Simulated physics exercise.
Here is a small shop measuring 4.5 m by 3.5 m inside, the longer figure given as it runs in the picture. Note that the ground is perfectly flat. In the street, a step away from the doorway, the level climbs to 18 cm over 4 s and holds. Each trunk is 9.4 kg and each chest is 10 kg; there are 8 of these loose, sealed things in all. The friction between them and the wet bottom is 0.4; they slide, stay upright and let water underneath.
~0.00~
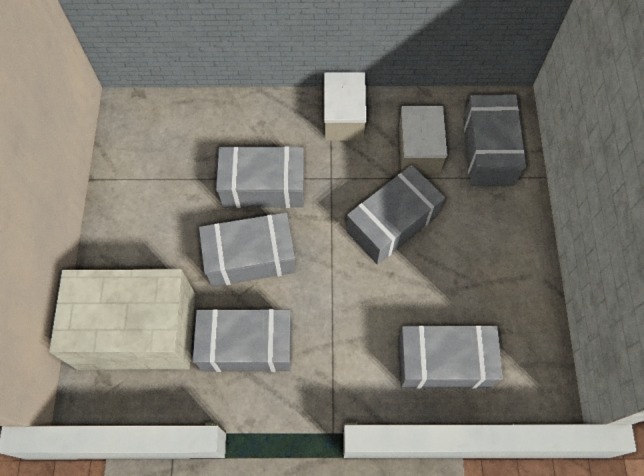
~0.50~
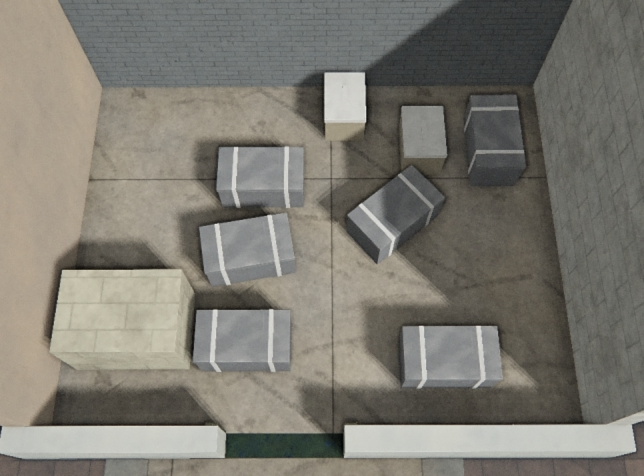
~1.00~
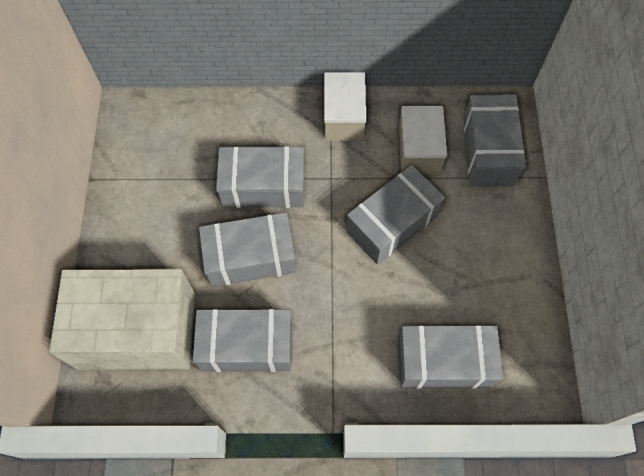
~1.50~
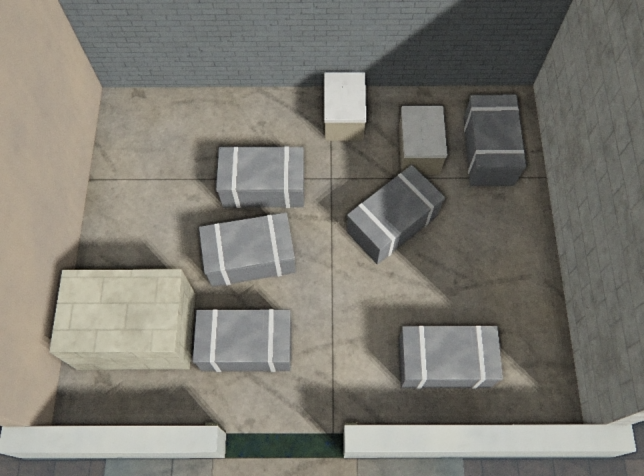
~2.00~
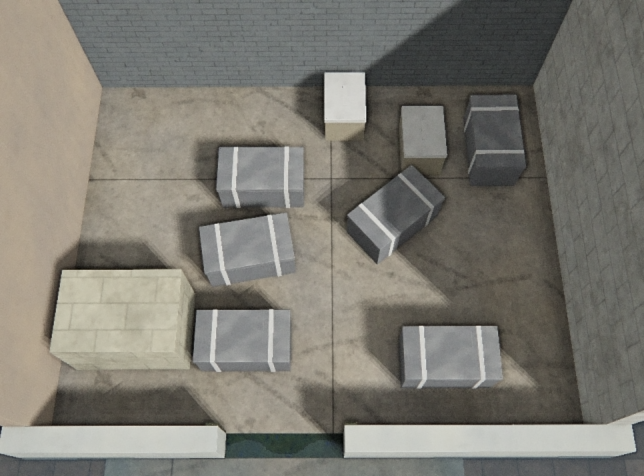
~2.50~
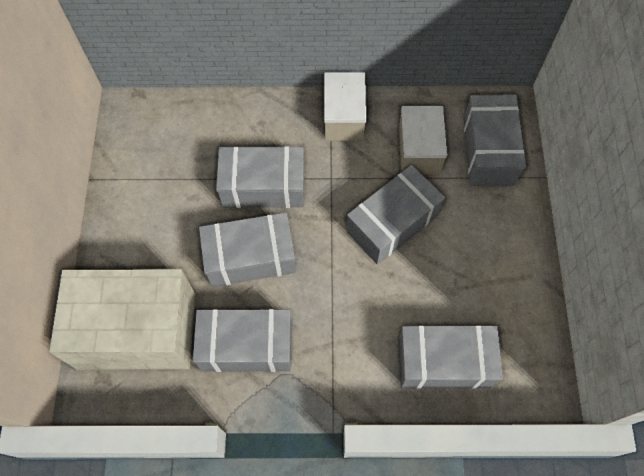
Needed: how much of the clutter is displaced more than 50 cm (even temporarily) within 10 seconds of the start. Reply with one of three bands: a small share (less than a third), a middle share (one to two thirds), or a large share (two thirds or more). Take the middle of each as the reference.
A large share, two thirds or more.
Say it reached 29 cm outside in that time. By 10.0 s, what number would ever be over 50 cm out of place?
In that case the number is 7.
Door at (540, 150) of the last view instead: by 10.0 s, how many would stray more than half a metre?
6.
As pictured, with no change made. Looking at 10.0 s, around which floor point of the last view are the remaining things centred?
Mean floor pixel: About (352, 175).
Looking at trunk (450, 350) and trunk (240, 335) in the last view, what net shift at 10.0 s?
First 0 cm, then 150 cm.
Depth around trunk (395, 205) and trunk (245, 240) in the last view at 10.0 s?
About 7 and 9 cm.
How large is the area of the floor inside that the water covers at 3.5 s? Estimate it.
About 2.0 m2.
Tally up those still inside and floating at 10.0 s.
My tally comes to 7.
After 3.5 s 0 of 8 are over 50 cm from their spots; 0 afloat.
After 4.5 s 1 of 8 are over 50 cm from their spots; 1 afloat.
After 7.0 s 4 of 8 are over 50 cm from their spots; 4 afloat.
After 10.0 s 6 of 8 are over 50 cm from their spots, and 6 have been at some point; 7 afloat.
